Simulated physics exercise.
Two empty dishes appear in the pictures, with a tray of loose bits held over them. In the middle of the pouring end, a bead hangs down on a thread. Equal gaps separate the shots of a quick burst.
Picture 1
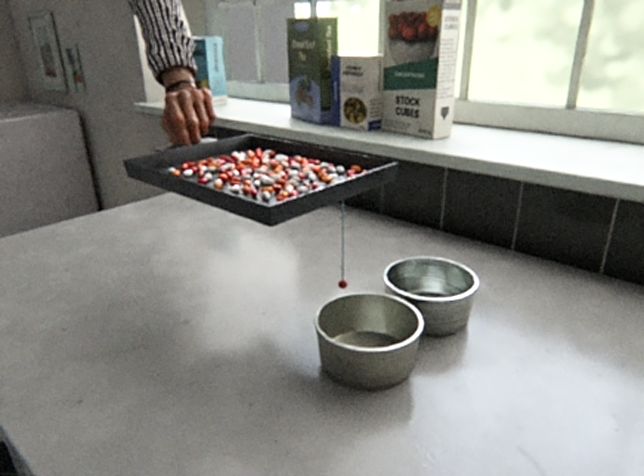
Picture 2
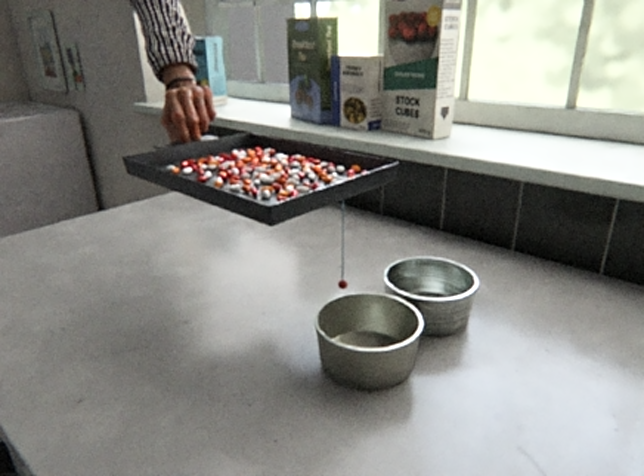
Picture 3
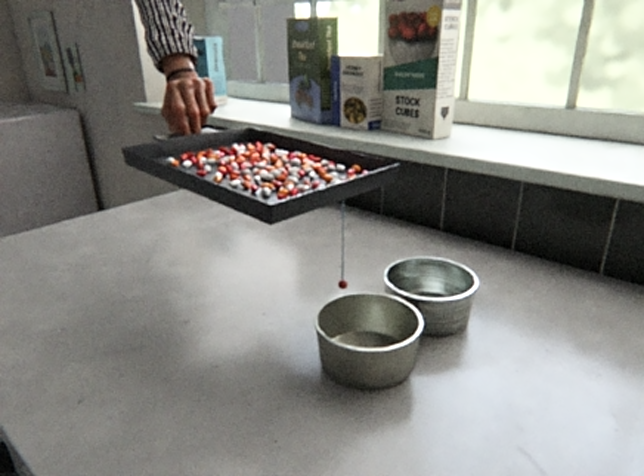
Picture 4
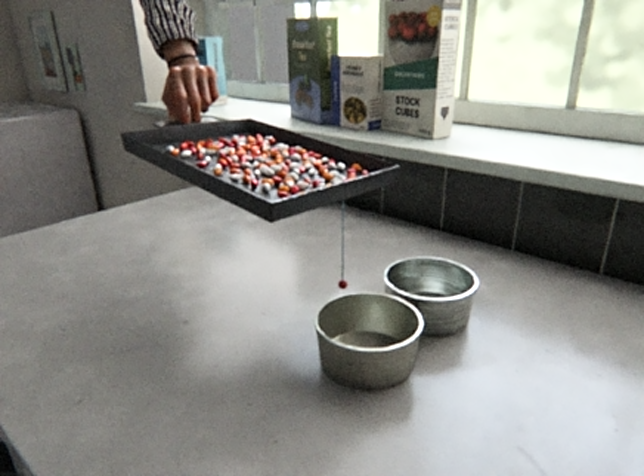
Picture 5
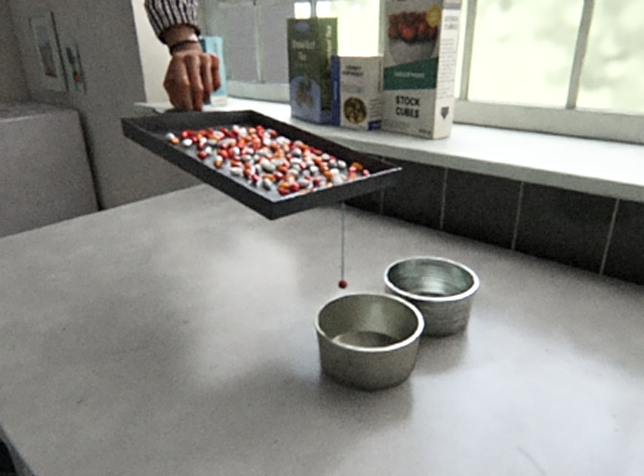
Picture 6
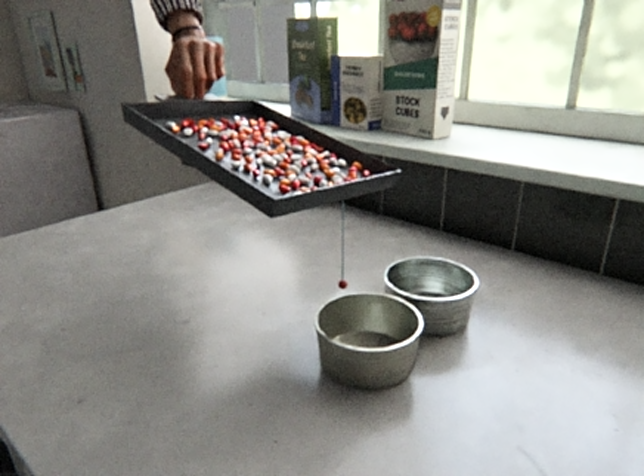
A dark, shallow tray of red, orange and white jelly beans is held above a pale grey worktop, seen from slightly above, beside a bright window. Two empty metal dishes stand below, a small red bead hangs on a thread, and boxes line the white sill. The hand in a striped sleeve slowly raises the tray's far left side, tilting it slightly rightward, while the camera stays still.
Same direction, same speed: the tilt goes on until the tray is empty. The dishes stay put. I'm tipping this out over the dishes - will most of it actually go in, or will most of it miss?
Most of it will go in.
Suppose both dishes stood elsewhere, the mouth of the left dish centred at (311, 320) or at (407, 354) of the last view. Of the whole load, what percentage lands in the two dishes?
Trial 1 near 80 percent, trial 2 near 10 percent.
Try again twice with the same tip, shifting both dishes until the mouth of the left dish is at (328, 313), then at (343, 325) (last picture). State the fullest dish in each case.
In turn: The right-side dish; the right-side dish.
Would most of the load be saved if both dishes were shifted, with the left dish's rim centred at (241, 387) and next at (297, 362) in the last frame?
For the two tries in order: Not as much as half, not as much as half.
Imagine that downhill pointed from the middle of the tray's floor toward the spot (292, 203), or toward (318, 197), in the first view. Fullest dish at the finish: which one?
Try one: The leftmost dish. Try two: The leftmost dish.
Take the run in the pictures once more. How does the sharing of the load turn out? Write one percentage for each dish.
Per hundred pieces: Left dish roughly 20, right dish roughly 60.
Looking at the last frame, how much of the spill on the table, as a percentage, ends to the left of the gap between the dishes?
Near 80 per cent.
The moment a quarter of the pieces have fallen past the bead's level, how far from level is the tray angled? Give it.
It is at around 110 degrees by then.
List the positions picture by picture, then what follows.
Corners of the pouring end (270, 205) and (395, 162), level; middle of the load (260, 172), jelly beans; left dish (411, 356); right dish (469, 307); bead on its thread (343, 284), in the first frame.
Corners of the pouring end (270, 204) and (395, 162), level; middle of the load (260, 170), in the second frame.
Corners of the pouring end (271, 203) and (396, 164), tipped barely, lowest at the right corner; middle of the load (260, 166), in the third frame.
Corners of the pouring end (272, 201) and (397, 166), tipped a little, lowest at the right corner; middle of the load (260, 160), in the fourth frame.
Corners of the pouring end (274, 199) and (397, 168), tipped a little, lowest at the right corner; middle of the load (261, 154), in the fifth frame.
Corners of the pouring end (275, 197) and (398, 170), tipped a little, lowest at the right corner; middle of the load (262, 147); left dish (411, 356); right dish (469, 307), in the sixth frame.
Just after the last frame, tray tipped steeply; almost all on the tray; just a few in the air.
A moment on, tray tipped right over; almost all on the tray; about a tenth in the right dish.
Further on, tray tipped past a quarter turn; roughly a quarter in the left dish; roughly two thirds in the right dish; roughly a quarter outside both.
When it is over, tray tipped past a quarter turn; roughly a quarter in the left dish; roughly two thirds in the right dish; roughly a quarter outside both.
